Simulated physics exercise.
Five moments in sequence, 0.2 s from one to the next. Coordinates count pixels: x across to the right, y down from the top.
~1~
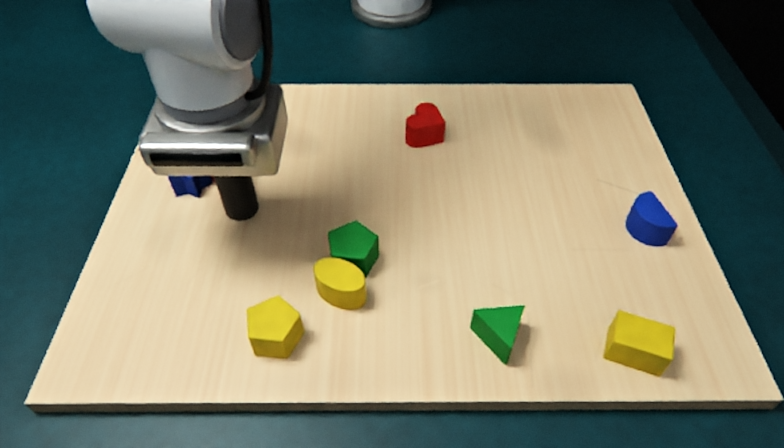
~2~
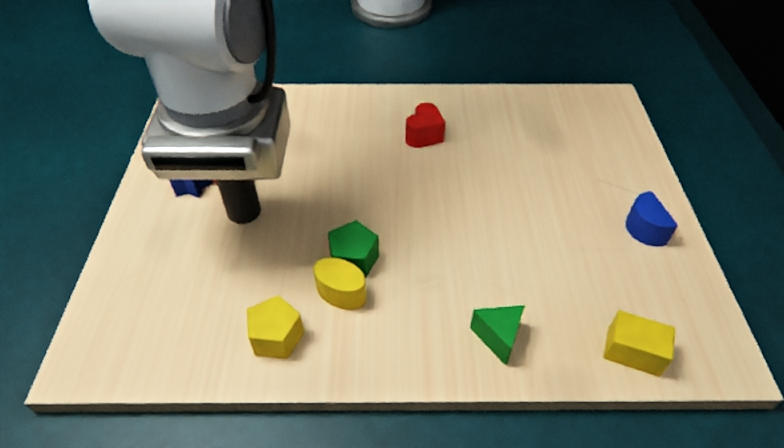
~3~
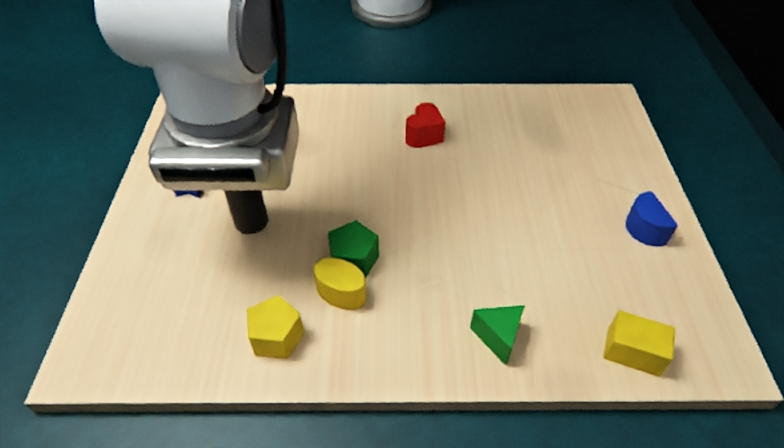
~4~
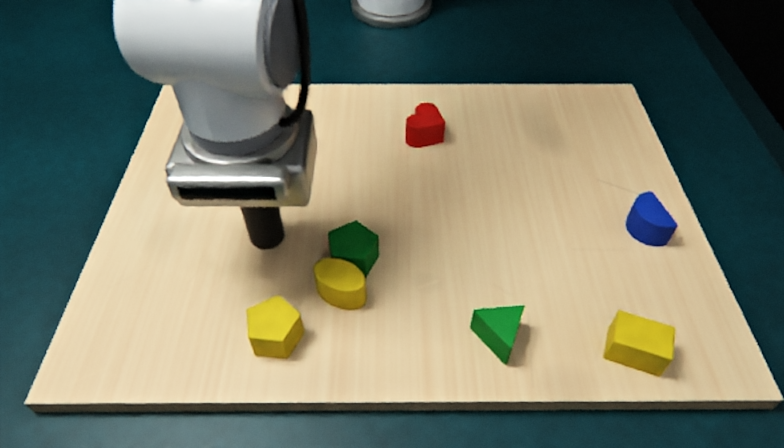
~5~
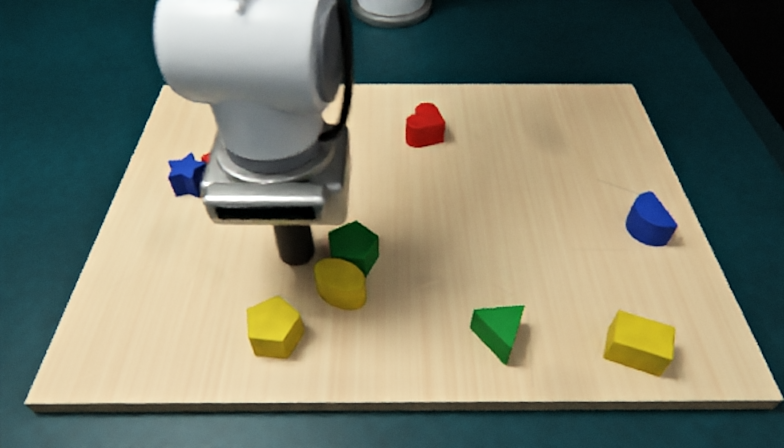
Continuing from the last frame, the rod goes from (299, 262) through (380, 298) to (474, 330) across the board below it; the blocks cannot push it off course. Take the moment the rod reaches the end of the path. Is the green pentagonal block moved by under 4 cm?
I believe so.
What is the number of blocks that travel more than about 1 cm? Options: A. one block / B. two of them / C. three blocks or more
The answer is C.
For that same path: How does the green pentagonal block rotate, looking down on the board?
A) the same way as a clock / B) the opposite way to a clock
The answer is B.
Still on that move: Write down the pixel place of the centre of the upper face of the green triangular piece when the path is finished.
I'd guess (528, 329).
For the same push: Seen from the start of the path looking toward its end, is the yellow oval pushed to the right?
Going by the path, yes.
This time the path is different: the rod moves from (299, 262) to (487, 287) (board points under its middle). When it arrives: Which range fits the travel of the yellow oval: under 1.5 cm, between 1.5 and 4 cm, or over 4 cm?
Band: 1.5 to 4 cm.
On the path given first. One third of the way, rod (351, 278); yellow oval (377, 299), turned 20° clockwise; green pentagonal block (375, 241), turned 45° anticlockwise.
Two thirds of the way, rod (411, 301); yellow oval (412, 333), turned 80° clockwise; green pentagonal block (376, 240), turned 50° anticlockwise.
At the end, rod (476, 321); yellow pentagonal block not moved; yellow oval (421, 338), turned 110° clockwise; green pentagonal block (376, 240), turned 50° anticlockwise; green triangular piece (528, 329).
